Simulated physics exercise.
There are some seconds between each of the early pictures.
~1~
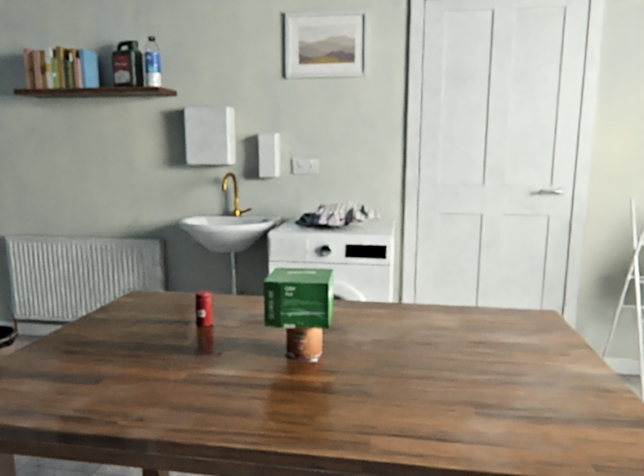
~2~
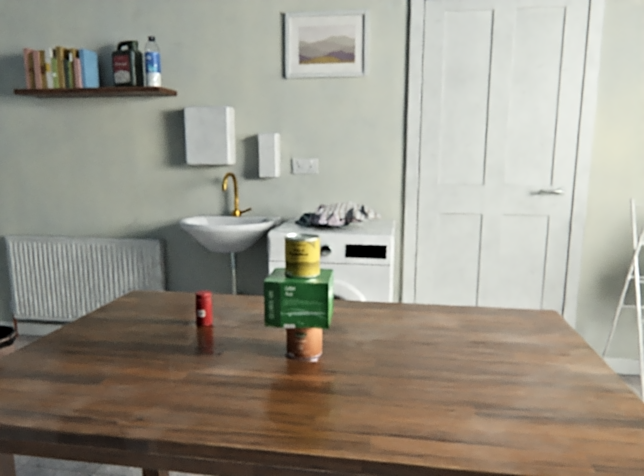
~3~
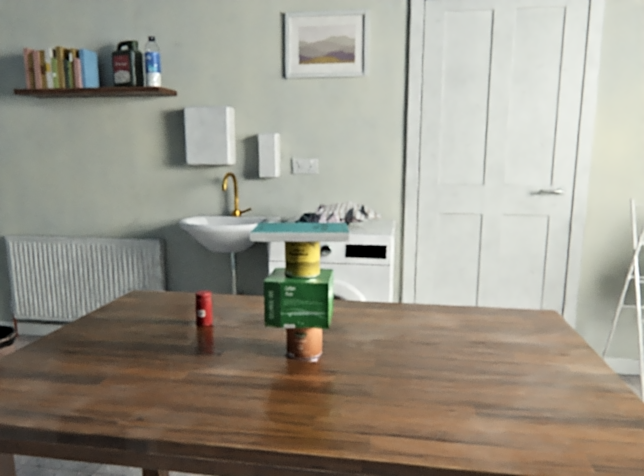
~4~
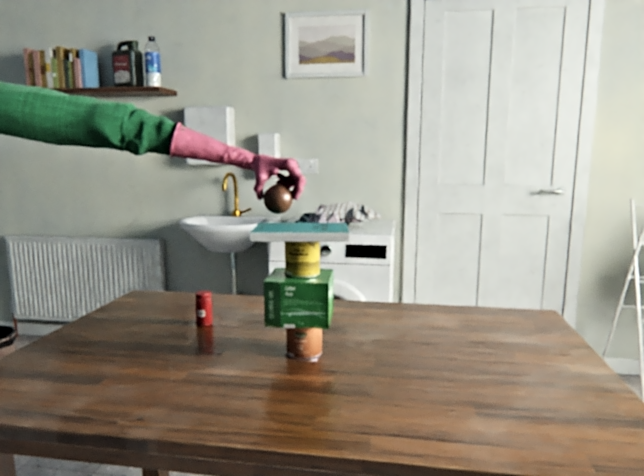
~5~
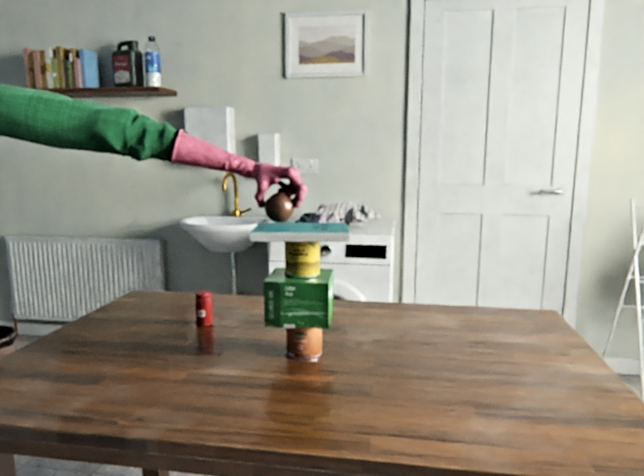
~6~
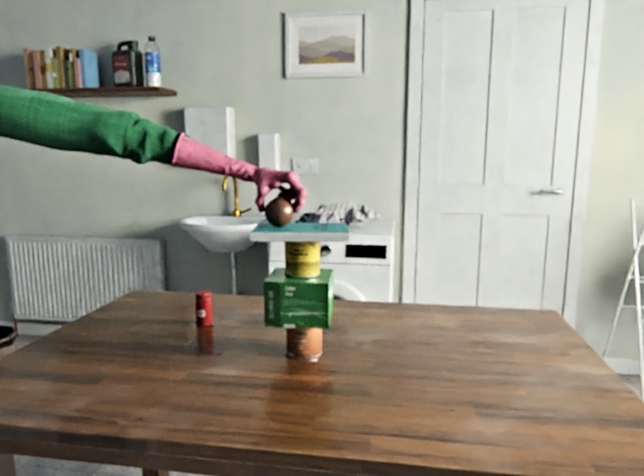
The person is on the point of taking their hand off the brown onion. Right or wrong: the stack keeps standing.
Right, it keeps standing.
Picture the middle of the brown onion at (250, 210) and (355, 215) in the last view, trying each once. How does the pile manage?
Try one: It topples; try two: It topples.
Then, 0.20 s past the last view, nothing moves.
Then, 1.00 s past the last view, brown onion resting near (279, 212).
Finally, all 6 still in place. Final places as the last picture's camera would see them, brown onion near (279, 212). The pile stays up.
